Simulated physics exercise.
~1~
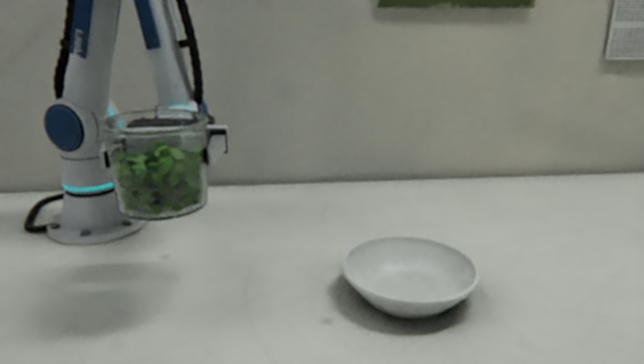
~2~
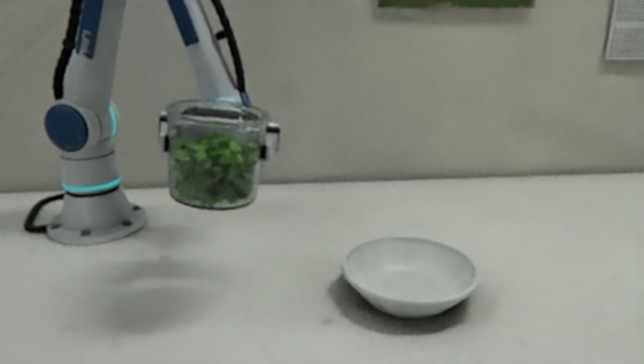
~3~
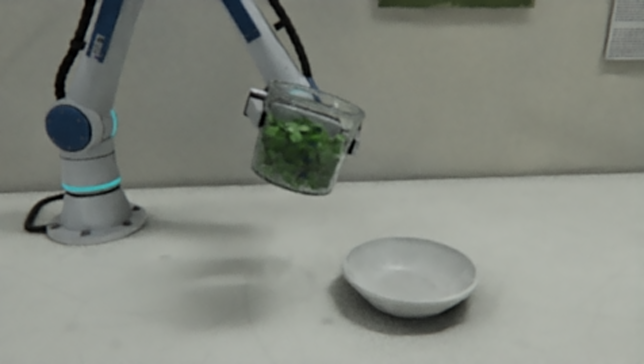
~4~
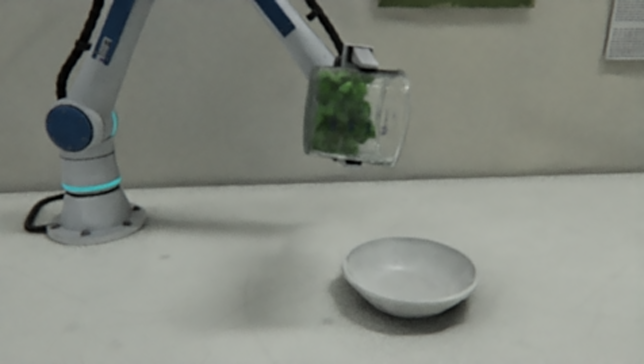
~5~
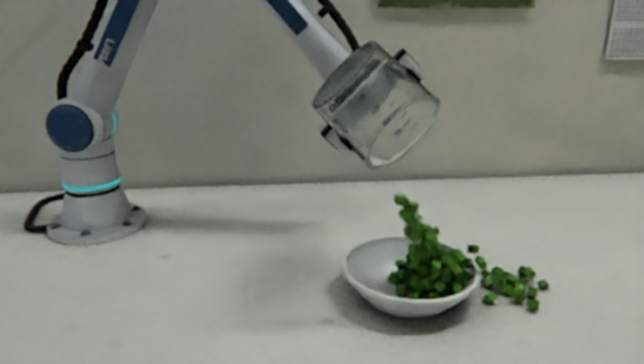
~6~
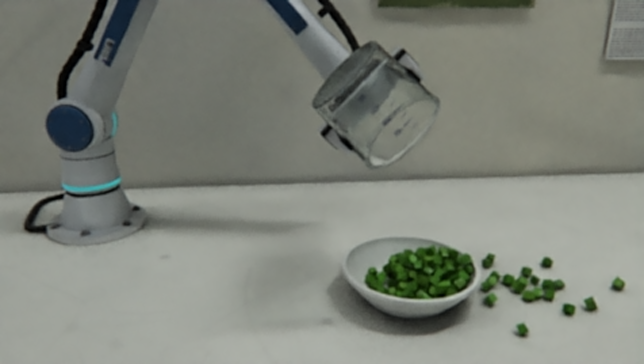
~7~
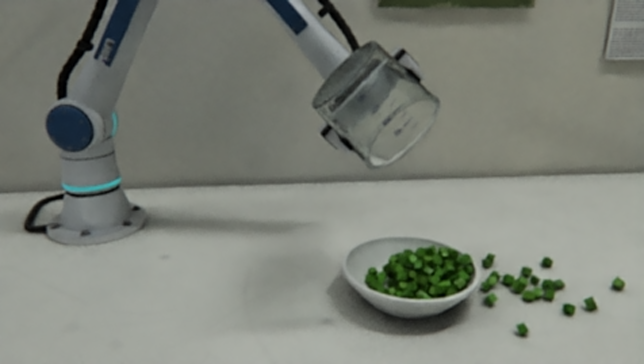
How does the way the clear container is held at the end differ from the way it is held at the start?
At the start the container is held upright, and at the end it is held upside down.
